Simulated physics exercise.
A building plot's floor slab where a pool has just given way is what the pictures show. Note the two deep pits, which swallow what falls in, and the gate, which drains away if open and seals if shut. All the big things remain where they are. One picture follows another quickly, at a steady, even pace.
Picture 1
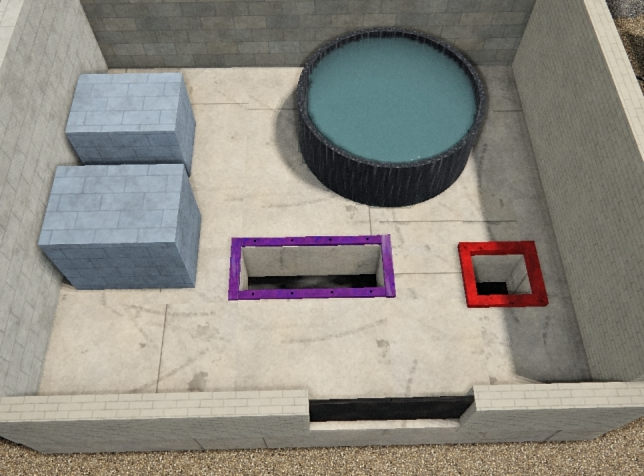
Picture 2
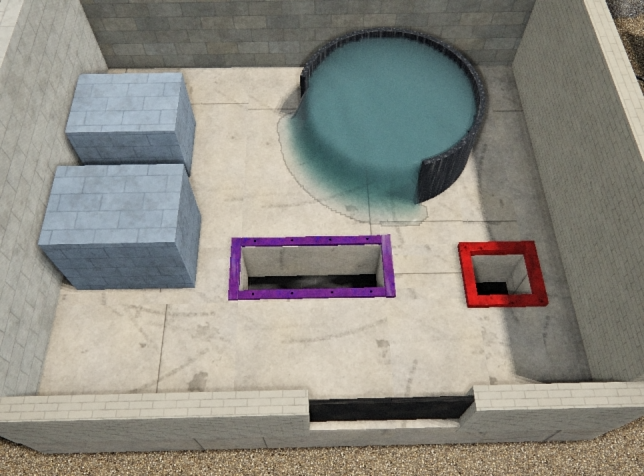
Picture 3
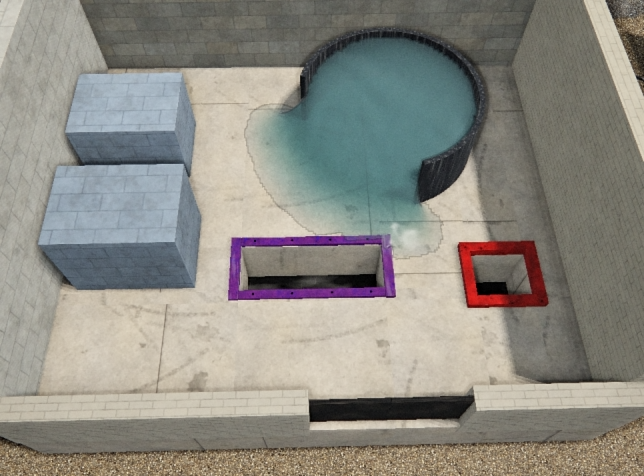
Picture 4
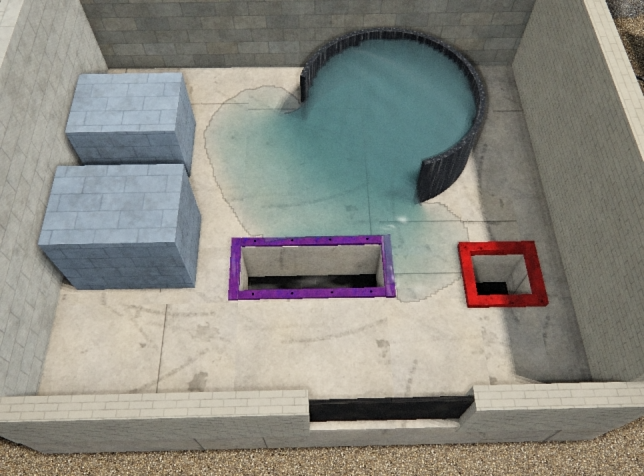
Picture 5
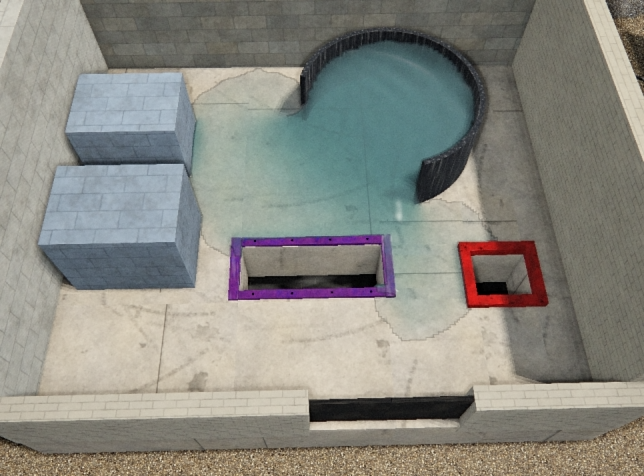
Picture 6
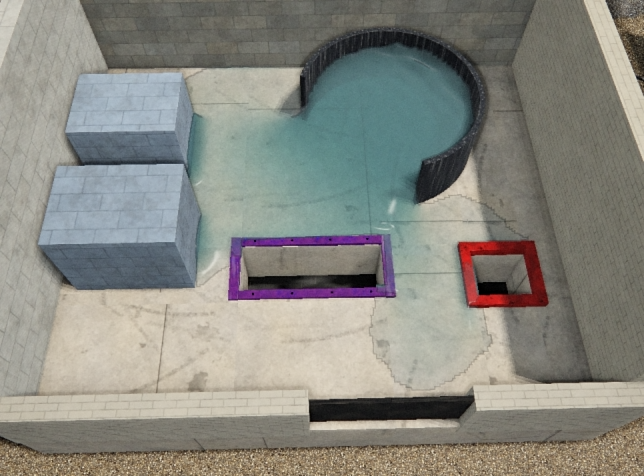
Teal water bursts from a round, dark-walled pool at the upper right of a walled concrete yard, seen from high above by a still camera. Two pale blue blocks stand at left, with a purple-rimmed rectangular pit near the centre, a smaller red-rimmed one at right and a low dark gate in front. The water spreads left to the blocks, then forward between the pits toward the front wall.
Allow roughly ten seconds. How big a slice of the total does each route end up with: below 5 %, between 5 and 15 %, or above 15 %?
In order: The gate lands in the bottom band - below five per cent, the purple pit lands in the top band - past fifteen per cent, the red pit lands in the bottom band - below five per cent.
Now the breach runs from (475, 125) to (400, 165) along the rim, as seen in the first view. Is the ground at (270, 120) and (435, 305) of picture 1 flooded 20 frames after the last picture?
The first would be still unwetted and the second drenched.
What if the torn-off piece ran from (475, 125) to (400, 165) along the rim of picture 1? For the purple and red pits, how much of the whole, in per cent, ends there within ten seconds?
For purple it's about 8 per cent, and for red about 30 per cent.
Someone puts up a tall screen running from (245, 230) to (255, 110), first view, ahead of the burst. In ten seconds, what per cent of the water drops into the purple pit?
I'd put the purple pit at roughly 55 %.
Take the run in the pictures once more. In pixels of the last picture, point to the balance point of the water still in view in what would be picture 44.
My pick is pixel (311, 199).
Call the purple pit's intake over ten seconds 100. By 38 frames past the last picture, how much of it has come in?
I'd put it at about 95 per cent.
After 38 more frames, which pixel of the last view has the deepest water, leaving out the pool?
I'd mark about pixel (338, 78).
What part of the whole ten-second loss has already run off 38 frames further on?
Estimated share: Close to 95 %.
A moment on, water covers 55 % of the floor; the gate 0 %, the purple pit 16 %, the red pit 0 %.
Next, water covers 65 % of the floor; the gate 0 %, the purple pit 25 %, the red pit 0 %.
Then, water covers 85 % of the floor; the gate 0 %, the purple pit 33 %, the red pit 0 %.
Later, water covers 100 % of the floor; the gate 0 %, the purple pit 38 %, the red pit 0 %.
In the end, water covers 100 % of the floor; the gate 0 %, the purple pit 41 %, the red pit 1 %.
